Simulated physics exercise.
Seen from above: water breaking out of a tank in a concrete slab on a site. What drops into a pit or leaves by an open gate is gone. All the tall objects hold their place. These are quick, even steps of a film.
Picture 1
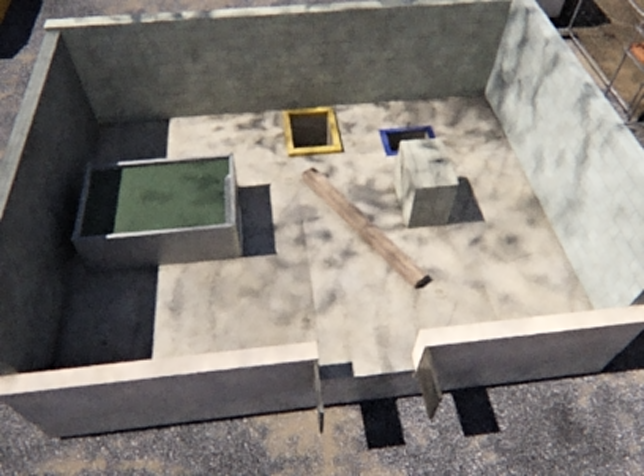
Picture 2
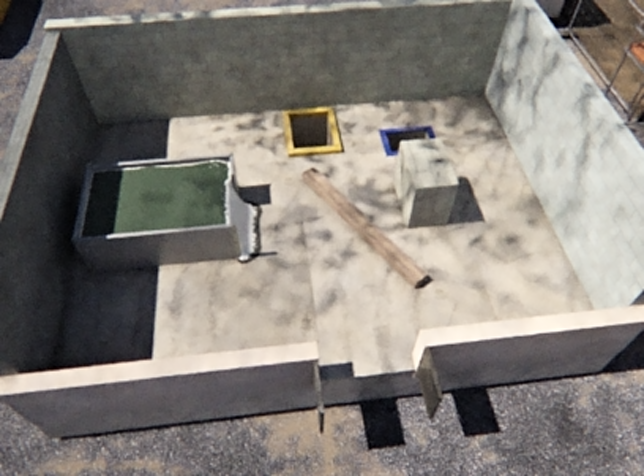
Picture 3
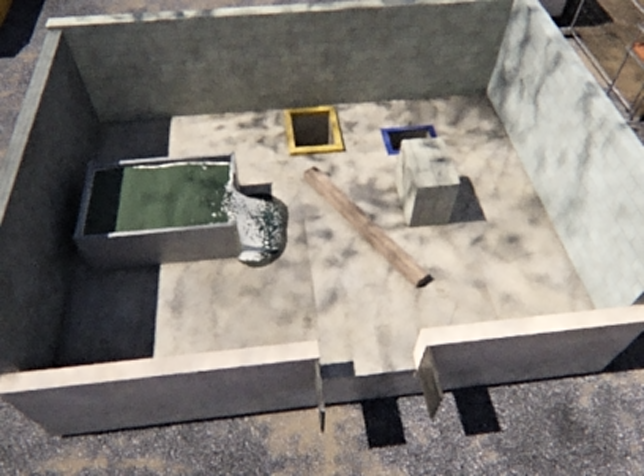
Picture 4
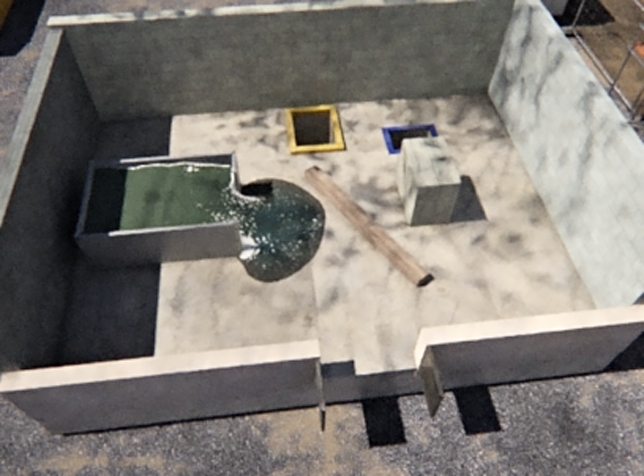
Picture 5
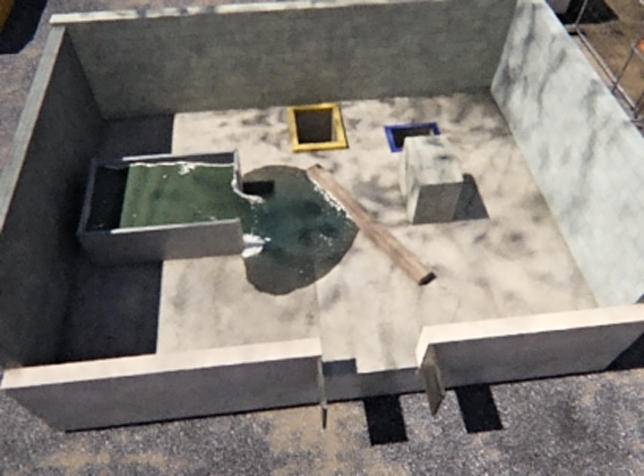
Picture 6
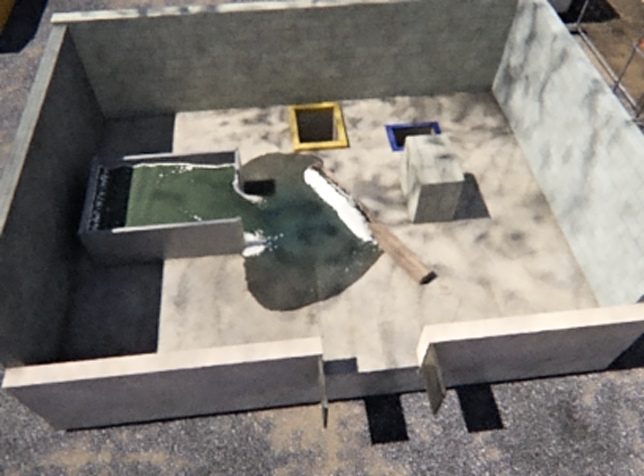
Dark green water bursting from the right end of a concrete tank, spreading across a walled slab and foaming against a wooden beam.
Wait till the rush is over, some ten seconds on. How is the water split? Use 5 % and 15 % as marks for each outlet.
The gate takes over 15 %; the yellow pit takes under 5 %; the blue pit takes from 5 to 15 %.
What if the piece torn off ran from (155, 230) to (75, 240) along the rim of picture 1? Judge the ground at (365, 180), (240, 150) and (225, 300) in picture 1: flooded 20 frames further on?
In turn: No water, clear, covered.
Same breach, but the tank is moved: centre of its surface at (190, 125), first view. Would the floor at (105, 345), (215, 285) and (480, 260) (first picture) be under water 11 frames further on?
In turn: Free of water, free of water, free of water.
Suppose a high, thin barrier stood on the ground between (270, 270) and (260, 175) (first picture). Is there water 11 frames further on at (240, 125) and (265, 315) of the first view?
In that order: Under water, under water.
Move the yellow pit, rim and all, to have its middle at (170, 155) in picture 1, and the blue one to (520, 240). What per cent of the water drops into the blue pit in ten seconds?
Parts in a hundred: Blue 15.
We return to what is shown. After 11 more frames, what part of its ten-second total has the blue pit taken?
About 0 per cent.
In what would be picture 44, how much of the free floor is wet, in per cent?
Close to 70 %.
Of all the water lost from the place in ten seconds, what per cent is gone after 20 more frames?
Close to 30 %.
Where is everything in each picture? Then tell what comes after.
The tank at (159, 197) is whole and still, in the first picture.
The front is at (243, 260), out from the gap at (235, 222), in the second picture.
The front is at (283, 208), out from the gap at (237, 221), in the third picture.
Water pours out at (238, 221) and has run to (318, 209), in the fourth picture.
Water pours out at (240, 219) and has run to (355, 226), in the fifth picture.
The front is at (379, 248), out from the gap at (241, 218), in the sixth picture.
A moment on, water covers 25 % of the floor; the gate 0 %, the yellow pit 0 %, the blue pit 0 %.
Next, water covers 40 % of the floor; the gate 2 %, the yellow pit 0 %, the blue pit 0 %.
Then, water covers 45 % of the floor; the gate 9 %, the yellow pit 1 %, the blue pit 2 %.
Later, water covers 70 % of the floor; the gate 21 %, the yellow pit 1 %, the blue pit 4 %.
In the end, water covers 80 % of the floor; the gate 29 %, the yellow pit 1 %, the blue pit 8 %.
